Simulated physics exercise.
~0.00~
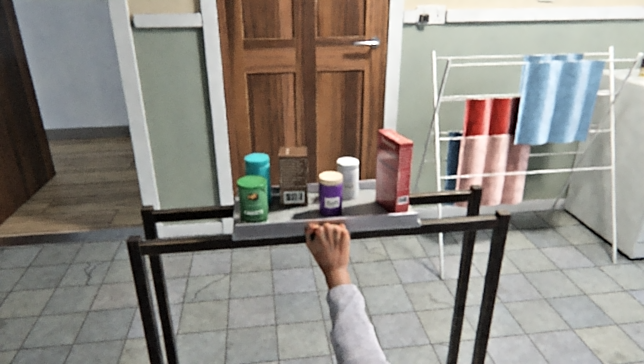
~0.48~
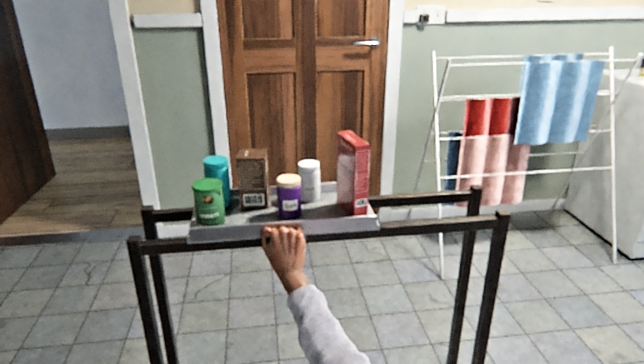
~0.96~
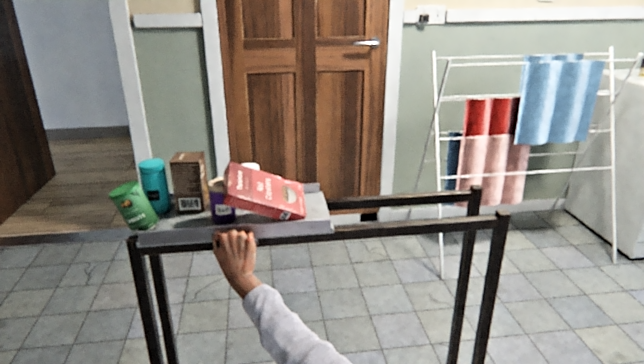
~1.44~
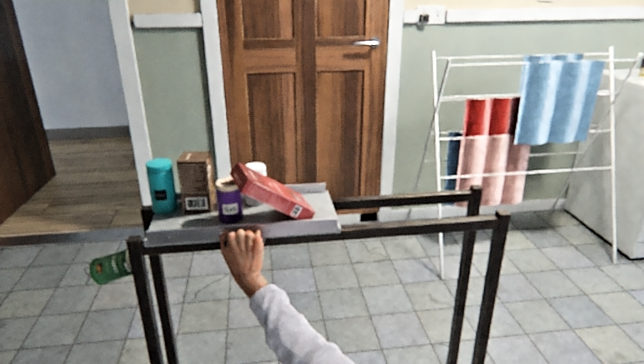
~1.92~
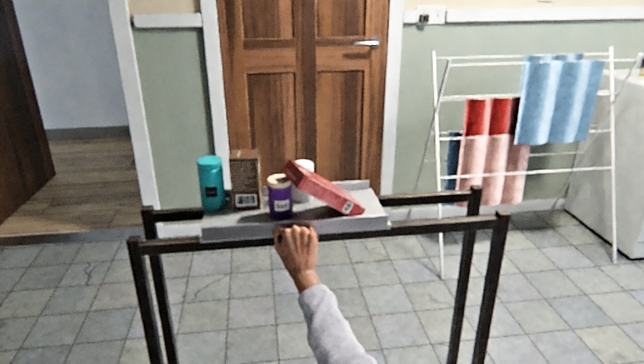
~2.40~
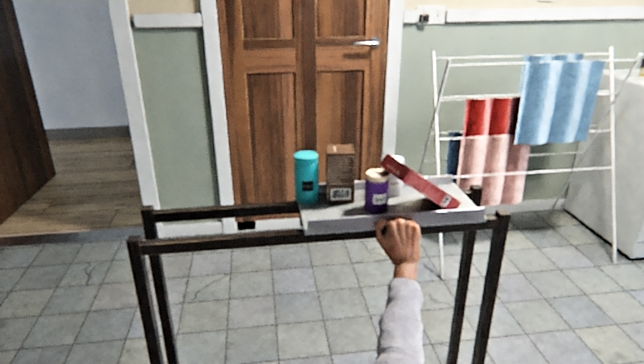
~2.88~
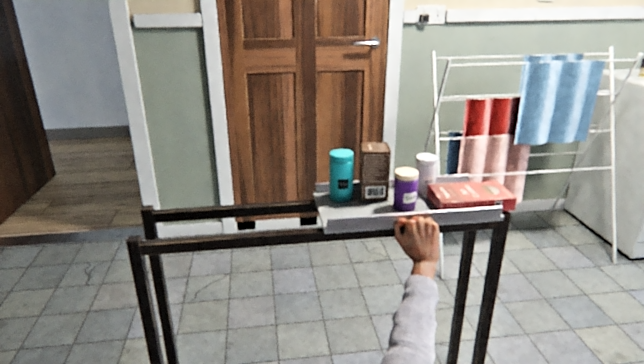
A hand in a grey sleeve grips a grey tray that rests on a dark metal frame in a tiled room, seen from behind the arm, with a wooden door ahead and towels on a rack at right. The tray carries a green tin, turquoise jar, brown carton, purple jar, white jar and tall red packet. The hand slides it left; the red packet topples and the green tin tilts, then falls off the left end. The hand then moves the tray right, the packet still leaning. At the right end, the packet lies flat aboard while the others stand.
